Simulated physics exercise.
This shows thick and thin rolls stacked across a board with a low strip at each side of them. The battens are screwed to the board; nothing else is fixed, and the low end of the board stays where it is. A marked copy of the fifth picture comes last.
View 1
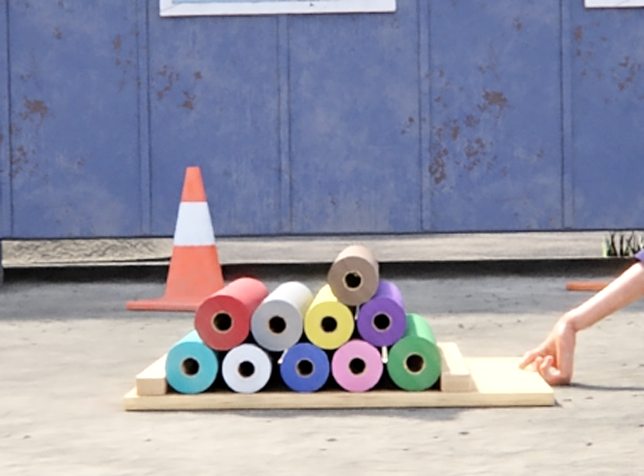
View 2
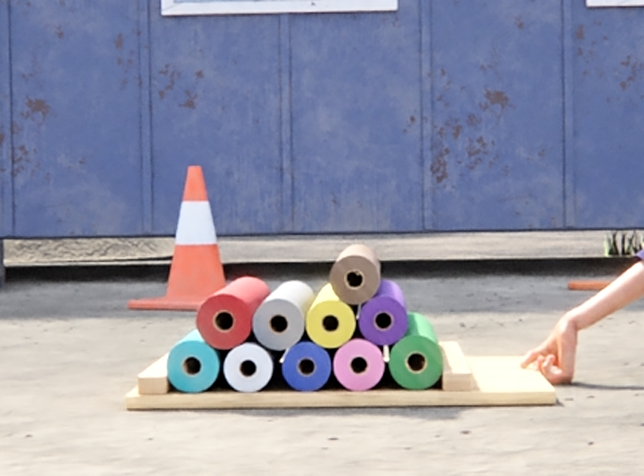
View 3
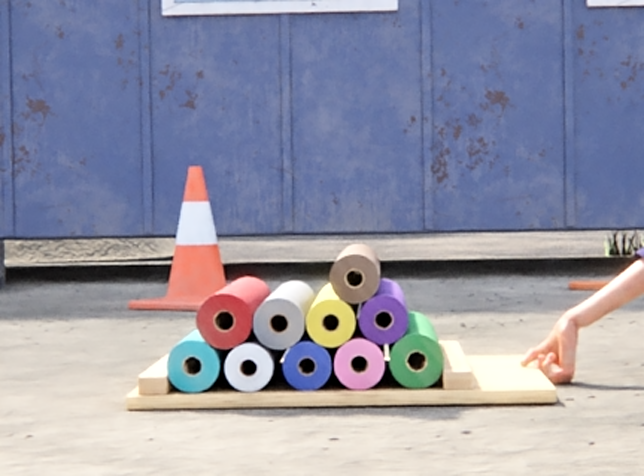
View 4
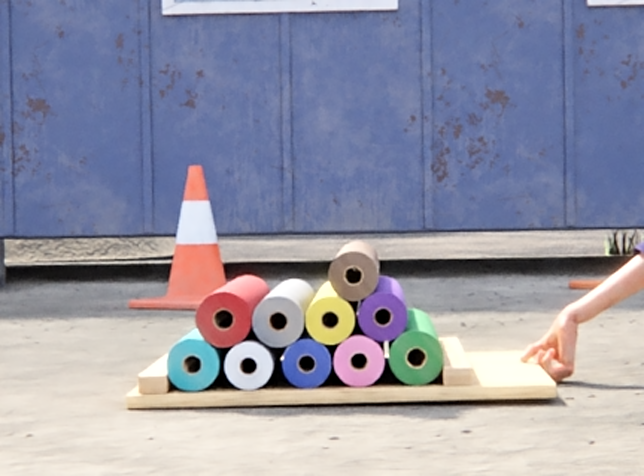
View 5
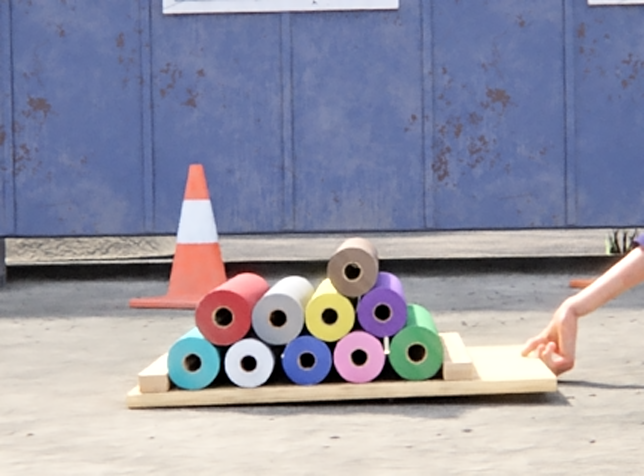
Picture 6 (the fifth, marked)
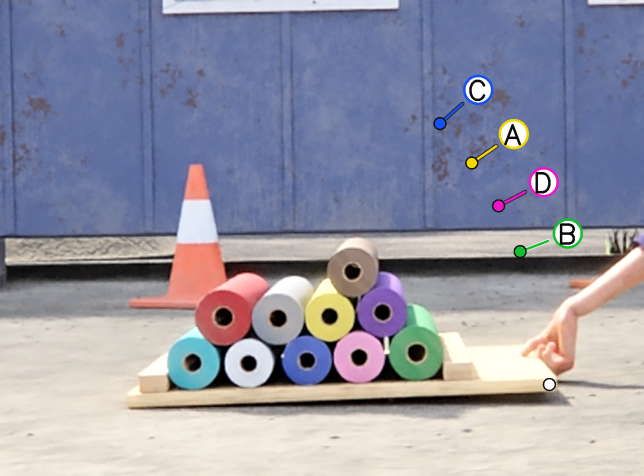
In this clip, colourful rolls sit stacked on a wooden board between two low strips, near a traffic cone, as a hand at the right grips the board's end and raises it slightly, tilting the board and rolls a little.
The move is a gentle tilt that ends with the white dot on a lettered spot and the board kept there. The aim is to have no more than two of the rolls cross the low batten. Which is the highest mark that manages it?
Lift it to B and no more.
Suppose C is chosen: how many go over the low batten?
At C the number is five.
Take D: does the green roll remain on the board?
The green roll: Yes.
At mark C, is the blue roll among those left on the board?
Yes, with C.
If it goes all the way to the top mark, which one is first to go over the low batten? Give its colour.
The red one.
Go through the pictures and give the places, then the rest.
In the first frame, turquoise roll (190, 367); white roll (247, 369); blue roll (305, 368).
In the second frame, blue roll (307, 367); pink roll (359, 365).
In the third frame, board (344, 371); green roll (417, 361); purple roll (384, 320); yellow roll (331, 323).
In the fourth frame, board (344, 369); turquoise roll (192, 365); blue roll (307, 364); white roll (248, 366).
In the fifth frame, board (345, 365); turquoise roll (192, 363); white roll (249, 363).
On the copy, A at (472, 163); B at (520, 252); C at (440, 123); D at (499, 206); the white dot at (550, 385).
On B. First, board at 15°.
Then, board at 20°.
Finally, board at 20°, two over the low batten (red, grey).
By contrast, A five over the low batten; C five over the low batten; D five over the low batten.
